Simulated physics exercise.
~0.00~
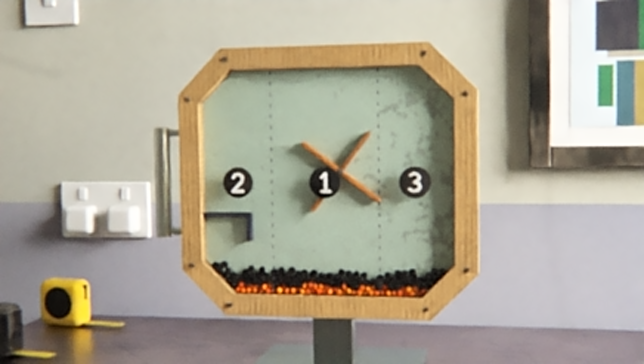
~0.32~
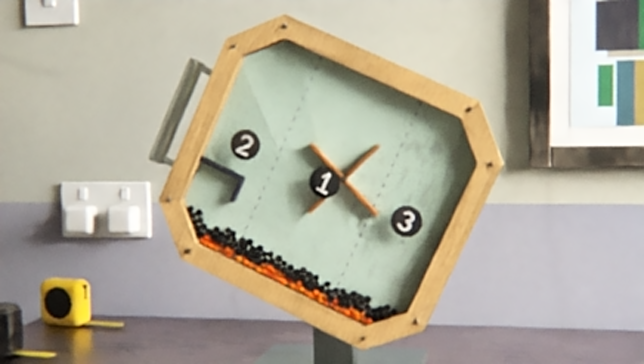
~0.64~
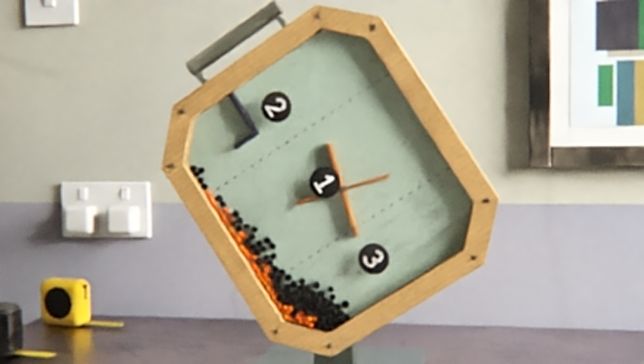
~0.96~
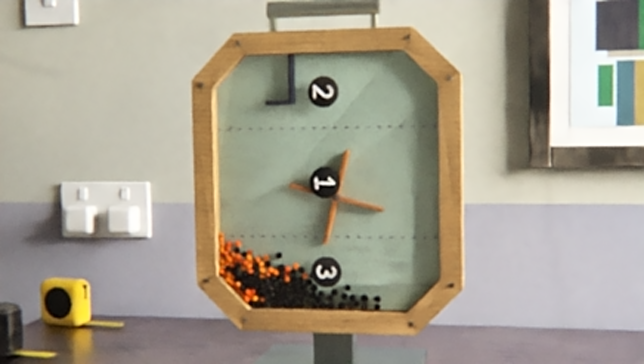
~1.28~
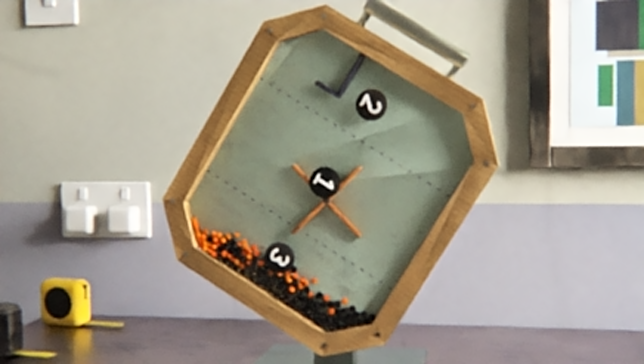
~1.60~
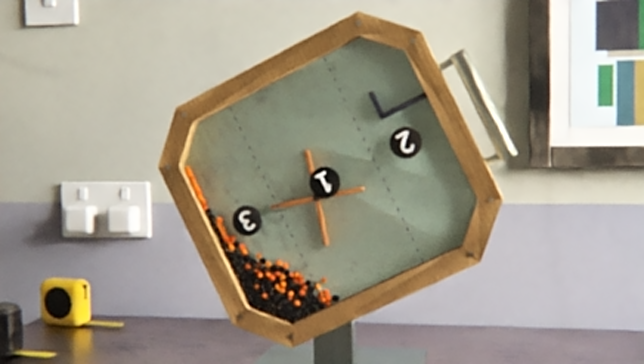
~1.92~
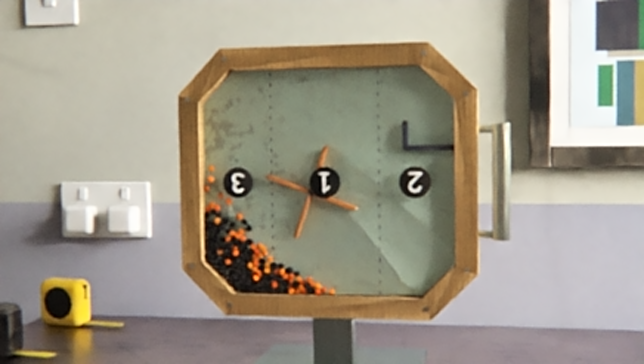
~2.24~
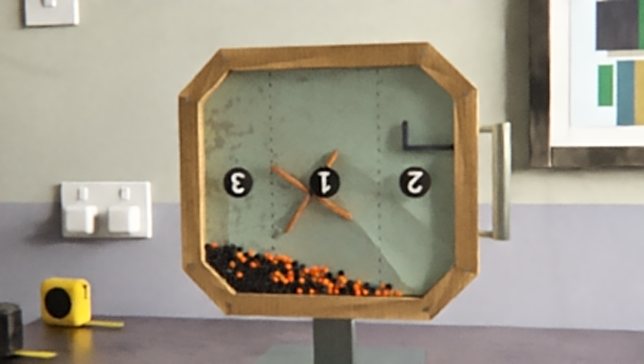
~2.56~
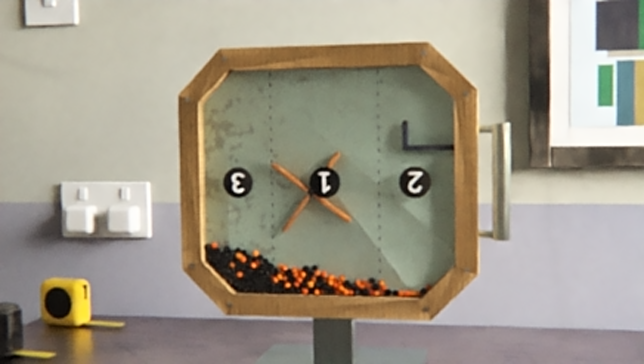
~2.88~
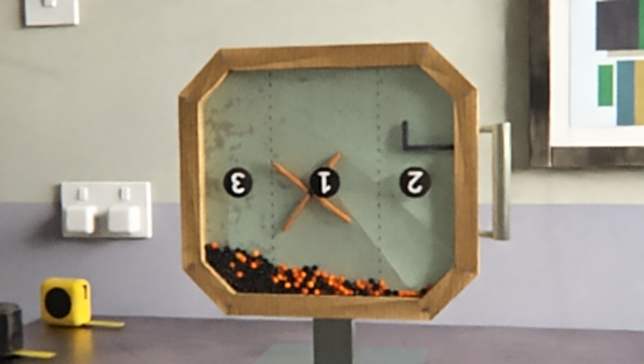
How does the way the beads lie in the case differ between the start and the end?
At the start they lay in a fairly even layer along the bottom, black above orange. By the end they were mixed together and lay a little more to the left, heaped deeper there and thinning out to the right.
